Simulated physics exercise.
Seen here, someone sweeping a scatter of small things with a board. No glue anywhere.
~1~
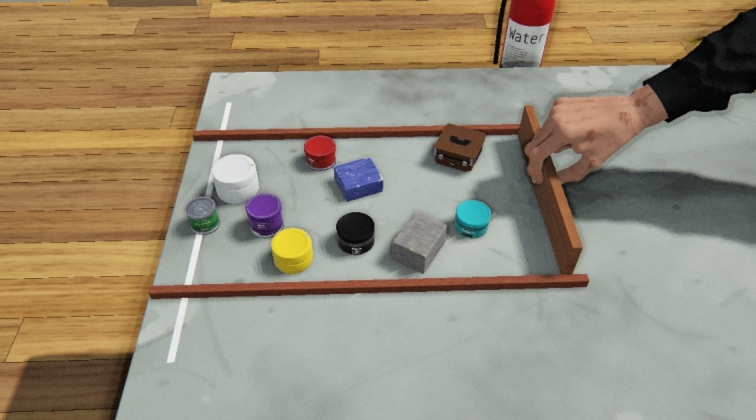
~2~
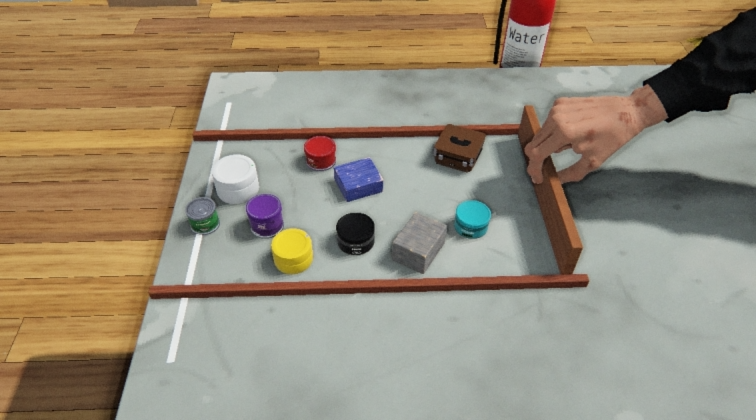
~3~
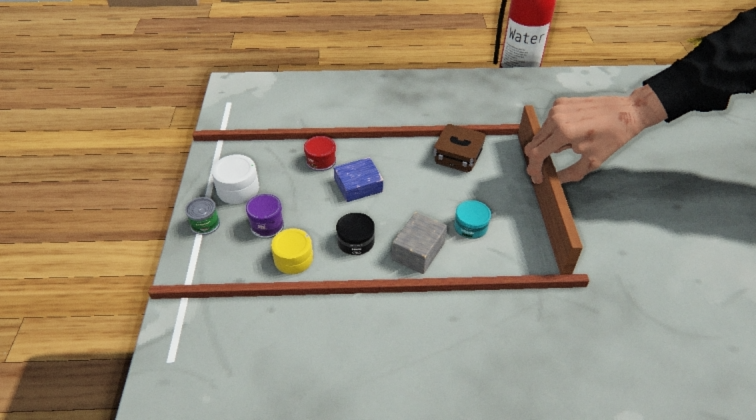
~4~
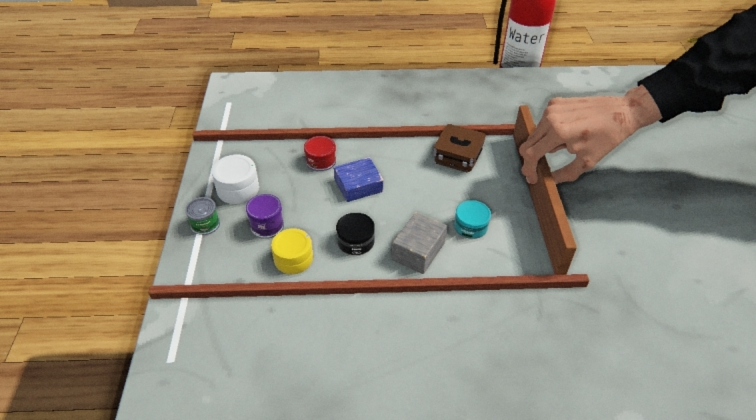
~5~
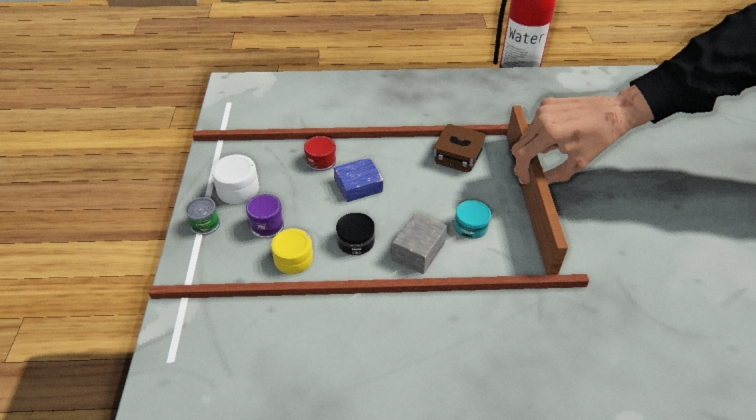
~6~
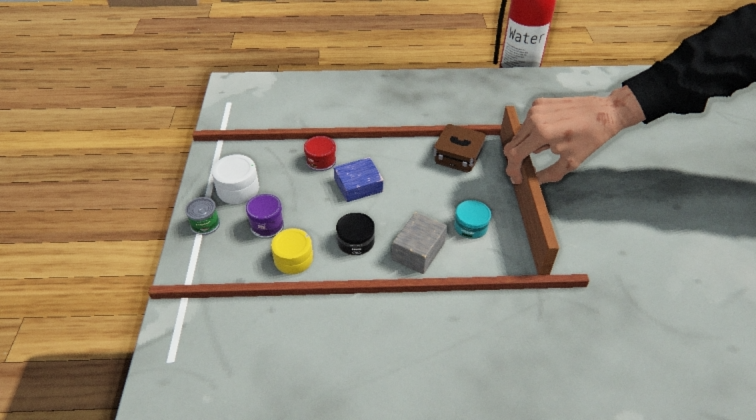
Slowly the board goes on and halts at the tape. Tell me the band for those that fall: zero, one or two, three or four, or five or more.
The number that fall off is five or more.
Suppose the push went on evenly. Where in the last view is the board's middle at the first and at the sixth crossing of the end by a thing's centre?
About (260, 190), then (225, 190).
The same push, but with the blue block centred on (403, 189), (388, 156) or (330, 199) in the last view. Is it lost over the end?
In that order, it does not fall; goes over; does not fall.
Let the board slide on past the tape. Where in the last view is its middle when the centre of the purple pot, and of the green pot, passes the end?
Its middle is around (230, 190) and around (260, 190).
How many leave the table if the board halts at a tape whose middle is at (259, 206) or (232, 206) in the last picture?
Down on the floor: 0 and 3.
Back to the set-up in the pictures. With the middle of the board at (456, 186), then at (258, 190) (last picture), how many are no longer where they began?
First 2, then 10.
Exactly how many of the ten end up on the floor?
Exactly 6.
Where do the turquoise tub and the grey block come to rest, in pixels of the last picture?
The turquoise tub stops around (182, 223); the grey block around (171, 257).
A little later, none off yet; green pot at rest near (203, 216); white lid at rest near (236, 179); purple pot at rest near (265, 216).
When it is over, the number that fall off is five or more; down, black tub, red tin, yellow lid, purple pot, white lid and green pot.
